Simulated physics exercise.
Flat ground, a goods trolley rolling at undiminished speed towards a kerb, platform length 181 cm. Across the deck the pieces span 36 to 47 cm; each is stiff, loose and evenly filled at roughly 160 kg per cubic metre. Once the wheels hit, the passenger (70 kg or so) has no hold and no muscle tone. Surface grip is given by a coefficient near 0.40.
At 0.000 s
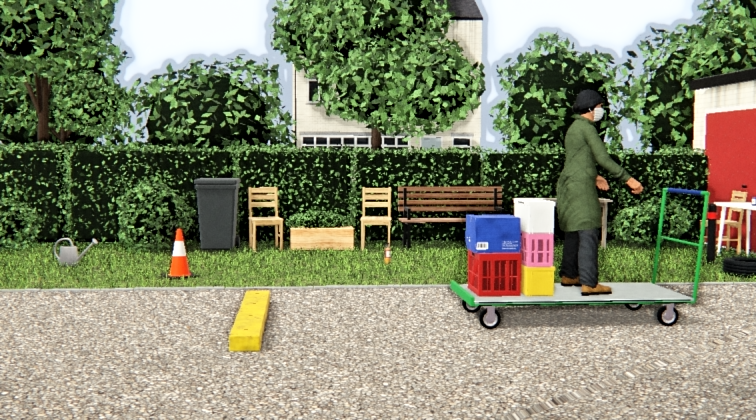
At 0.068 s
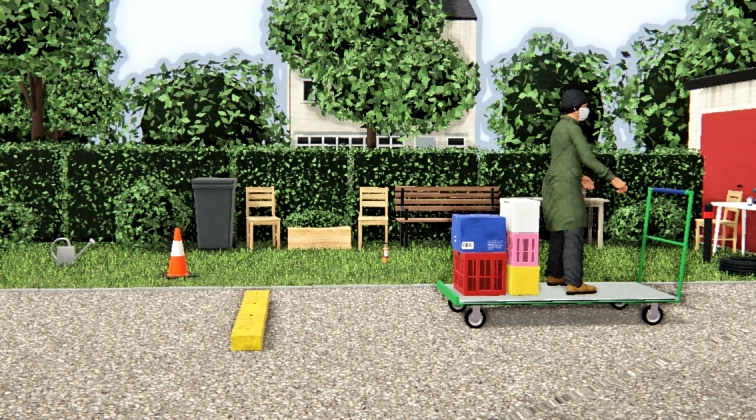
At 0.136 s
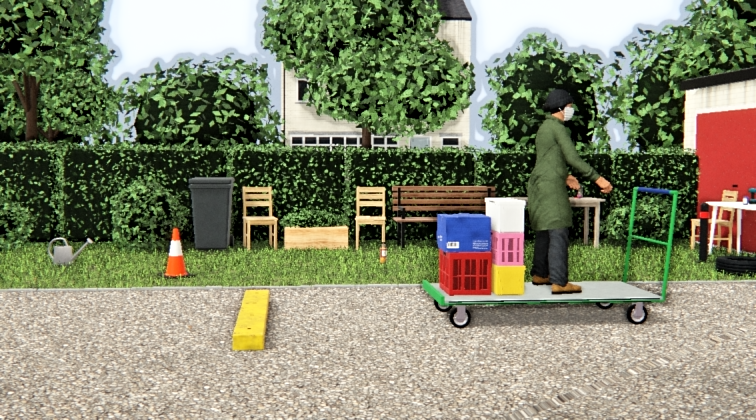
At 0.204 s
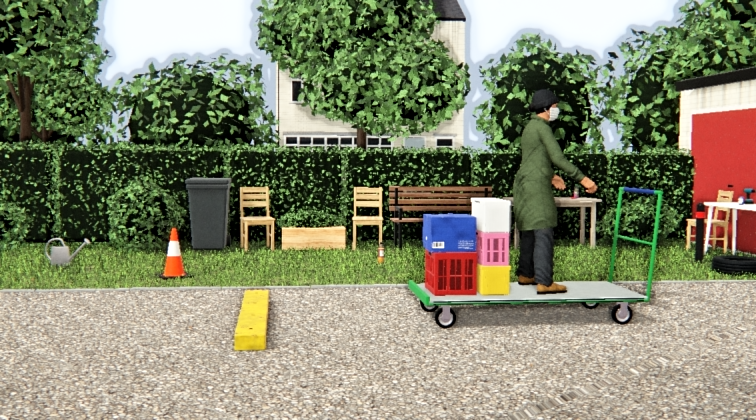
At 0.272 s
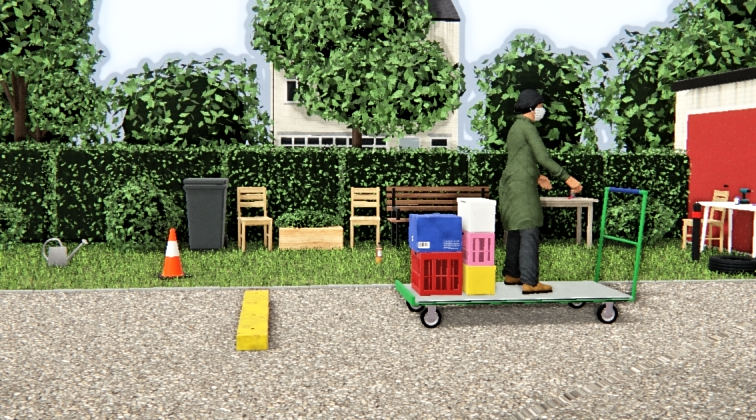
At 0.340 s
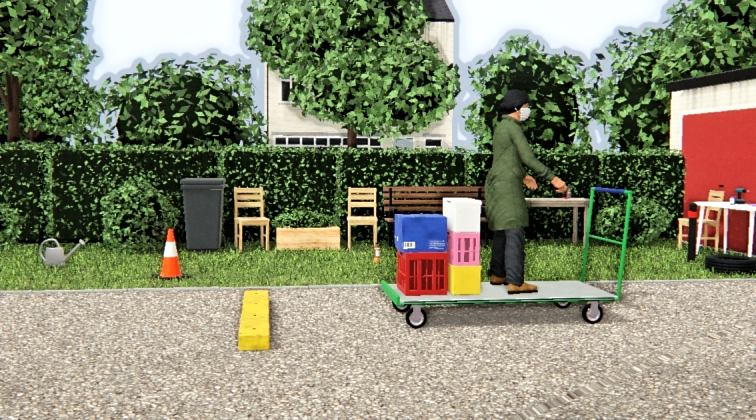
A masked person in a long green coat rides a trolley of stacked crates leftward.
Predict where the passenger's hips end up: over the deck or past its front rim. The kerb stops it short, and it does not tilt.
It is shed from the deck.
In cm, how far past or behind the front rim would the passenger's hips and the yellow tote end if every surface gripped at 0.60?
With that change the hips rest 10 behind the rim and yellow rests 50 behind it.
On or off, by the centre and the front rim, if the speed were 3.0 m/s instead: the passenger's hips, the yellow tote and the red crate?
Then hips off, yellow on, red off.
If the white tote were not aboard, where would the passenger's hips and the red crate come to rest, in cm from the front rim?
Then hips 120 past, red 40 past.
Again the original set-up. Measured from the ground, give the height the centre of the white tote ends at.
Roughly 10 cm above it.
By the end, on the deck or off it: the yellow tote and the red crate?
Result - yellow: Stays; red: Goes over.
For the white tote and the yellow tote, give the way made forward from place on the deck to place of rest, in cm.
White 135, yellow 35; both in cm.
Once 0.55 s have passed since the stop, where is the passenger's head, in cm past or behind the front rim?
About 30 cm behind the front rim.
Impact comes at 0.93 s.
After 1.18 s the passenger's hips are 47 cm behind the rim, near (316, 209) in the last picture's view.
After 1.48 s the passenger's hips are 33 cm behind the rim, near (299, 218) in the last picture's view.
After 1.93 s the passenger's hips are 2 cm past the rim, near (255, 236) in the last picture's view.
When all is still (3.1 s), past the rim, white tote, pink crate, blue parcel, red crate and the passenger's hips; behind it, yellow tote.
